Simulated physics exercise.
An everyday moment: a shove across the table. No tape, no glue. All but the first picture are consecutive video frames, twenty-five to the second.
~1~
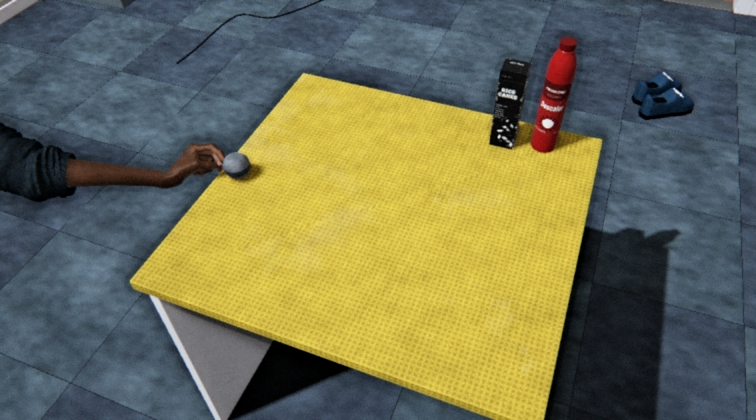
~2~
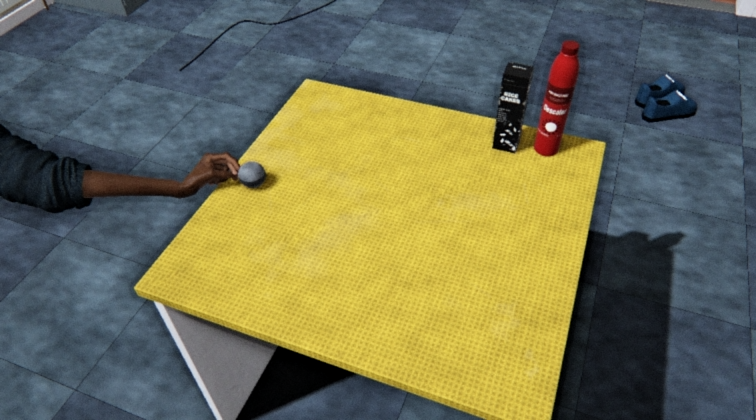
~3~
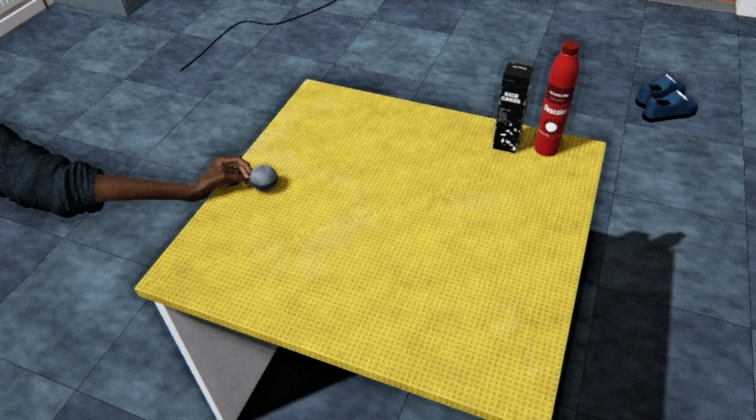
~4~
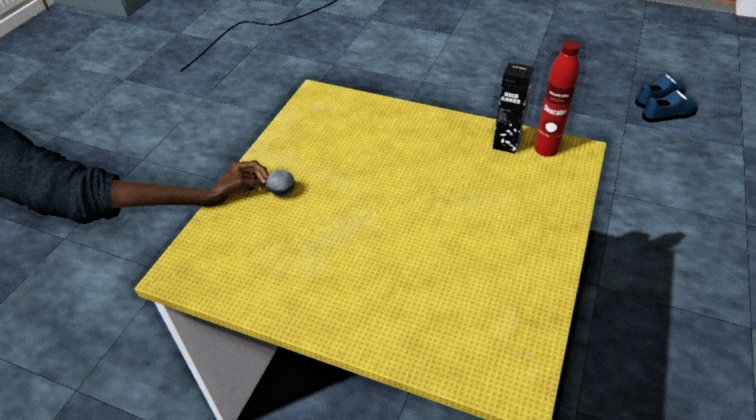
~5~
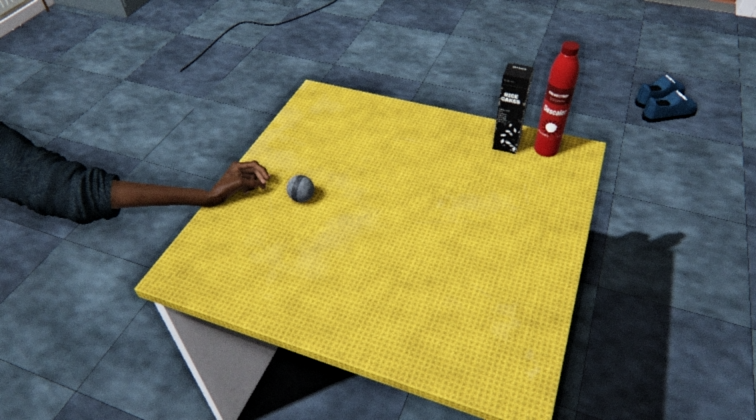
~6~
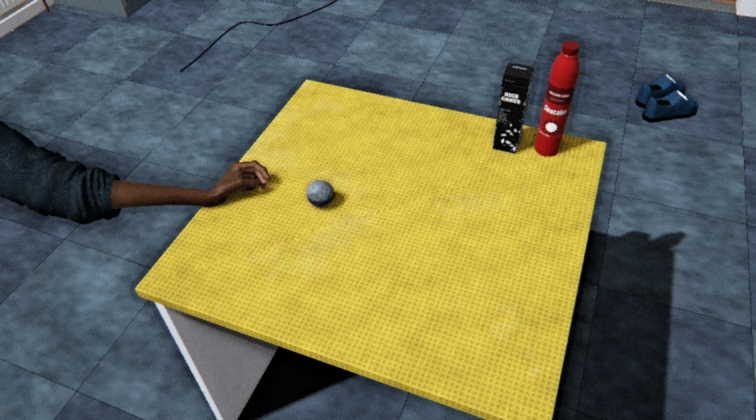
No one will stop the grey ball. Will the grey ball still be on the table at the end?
The grey ball drops to the floor.
Then, 0.40 s after the last picture, grey ball rolled well along near (519, 247).
Then, 0.70 s after the last picture, grey ball now off the table.
By the end, off the table, grey ball.
